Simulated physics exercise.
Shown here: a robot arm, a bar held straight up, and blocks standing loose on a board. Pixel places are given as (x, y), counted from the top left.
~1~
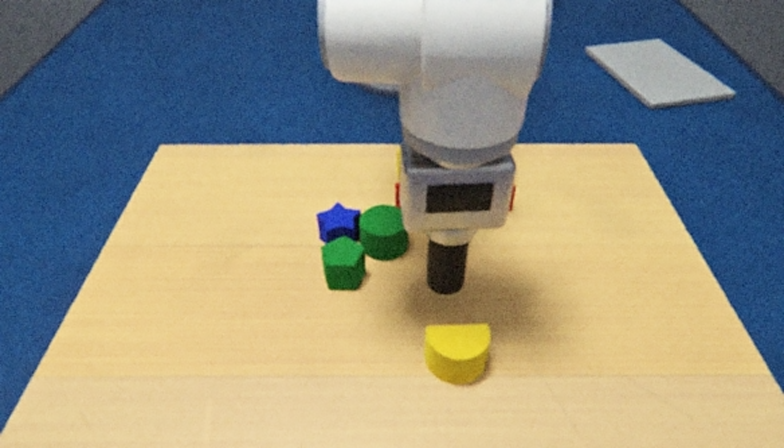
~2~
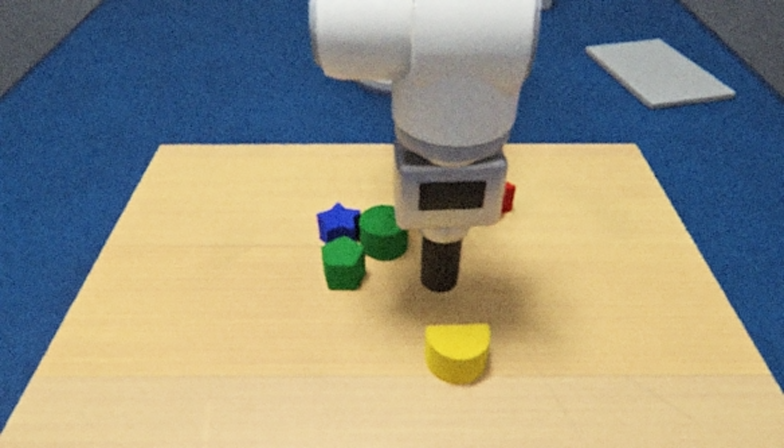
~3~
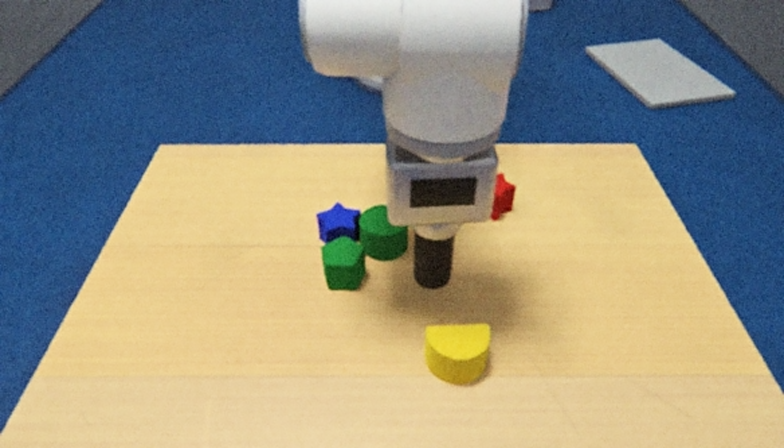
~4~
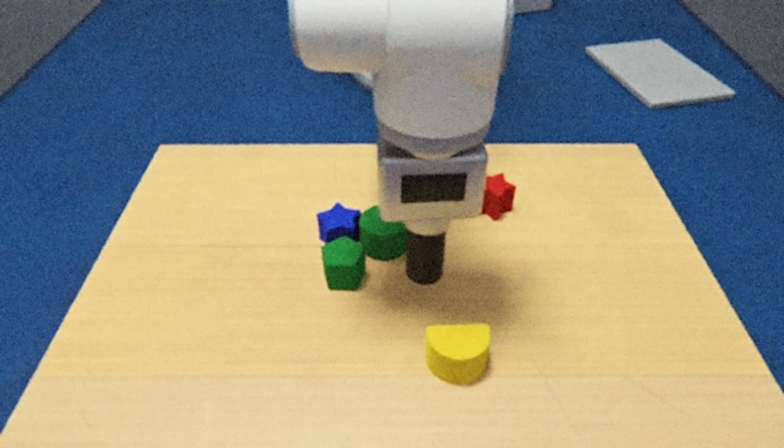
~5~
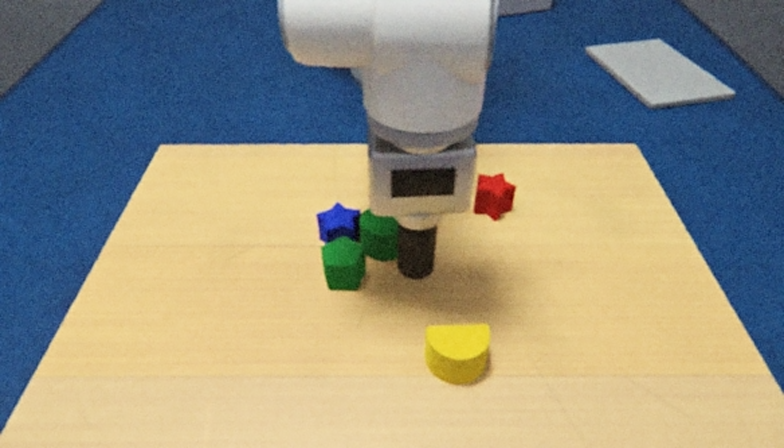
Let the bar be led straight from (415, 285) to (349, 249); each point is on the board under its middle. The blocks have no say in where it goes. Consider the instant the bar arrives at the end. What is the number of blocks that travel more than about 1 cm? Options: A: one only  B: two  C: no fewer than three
The correct letter is C.
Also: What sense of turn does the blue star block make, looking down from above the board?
Turns anticlockwise.
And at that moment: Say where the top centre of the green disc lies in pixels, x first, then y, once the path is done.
It should be at about (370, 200).
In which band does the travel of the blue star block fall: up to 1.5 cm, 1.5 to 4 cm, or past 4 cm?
It shifts by 1.5 to 4 cm.
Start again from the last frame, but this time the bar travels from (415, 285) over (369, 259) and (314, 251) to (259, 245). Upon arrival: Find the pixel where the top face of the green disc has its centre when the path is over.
Its top middle will sit at (371, 205).
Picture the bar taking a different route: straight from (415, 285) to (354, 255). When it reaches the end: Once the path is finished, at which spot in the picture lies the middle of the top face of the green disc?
Just about (374, 206).
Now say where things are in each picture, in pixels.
In the first picture, bar tip (445, 281); block tops, blue star block (339, 216); green pentagonal block (342, 251); green disc (384, 219); red square piece hidden.
In the second picture, bar (439, 279); blocks unchanged.
In the third picture, bar (432, 276); blocks unchanged.
In the fourth picture, bar (424, 272); blocks unchanged.
In the fifth picture, bar (416, 266); blue star block (339, 216); green pentagonal block (342, 251); green disc (384, 219); red square piece hidden.
What follows on the original path. Halfway along, bar (379, 247); green disc (379, 212).
At the end, bar (348, 230); blue star block (326, 208), turned 35° anticlockwise; green pentagonal block (325, 246), turned 60° anticlockwise; green disc (370, 200); red square piece in place.
